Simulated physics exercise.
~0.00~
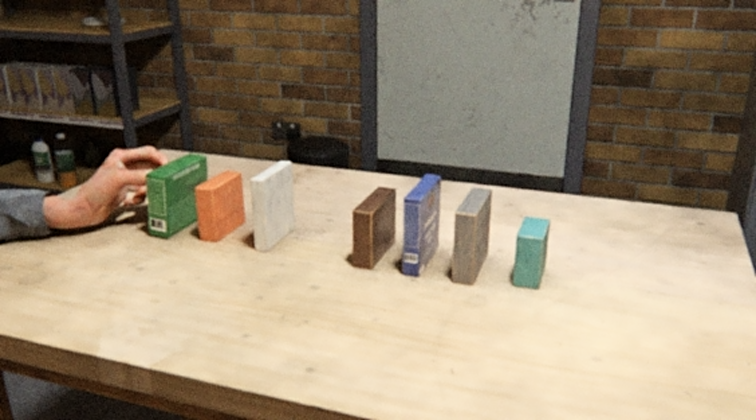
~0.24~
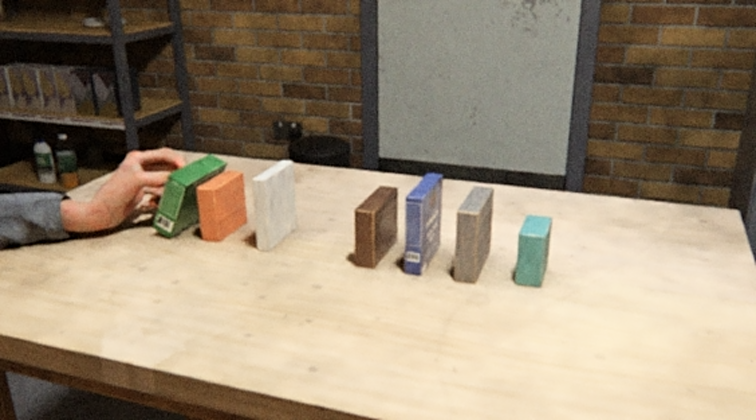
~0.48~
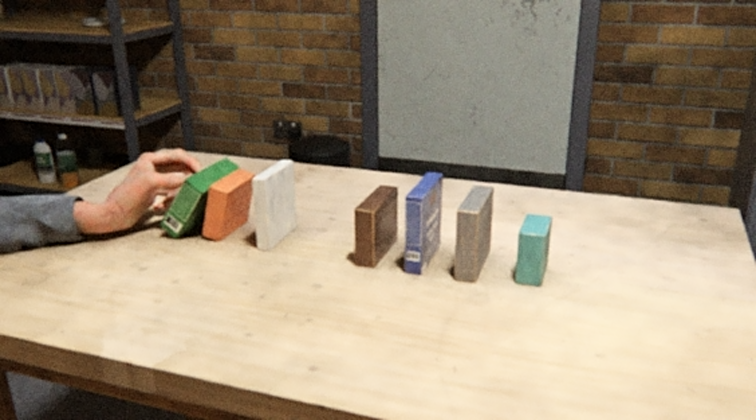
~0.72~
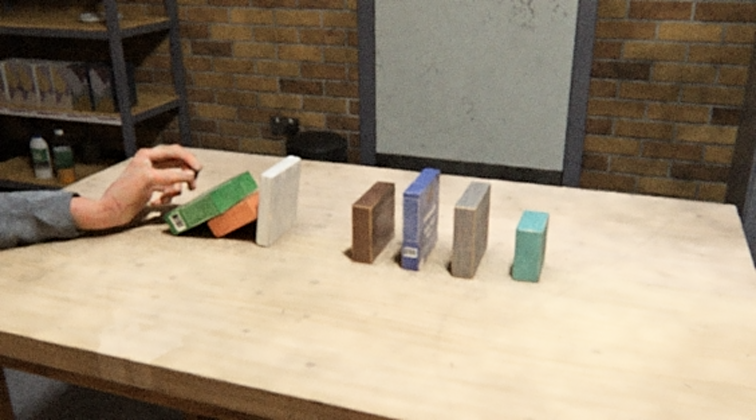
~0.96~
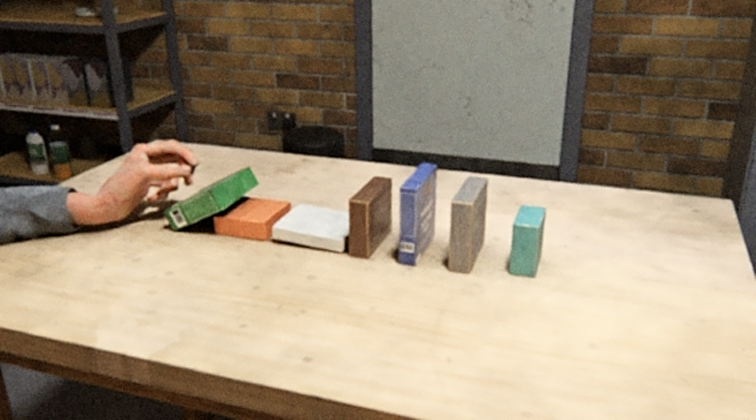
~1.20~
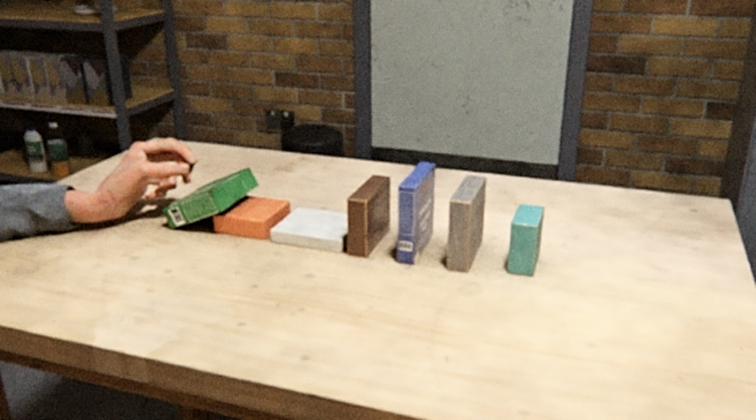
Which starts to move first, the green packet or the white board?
The green packet moves first, tilting under the hand while the white board is still standing upright. The white board only goes over later.
A hand tips a green packet, toppling the orange and white boards while the rest stand.
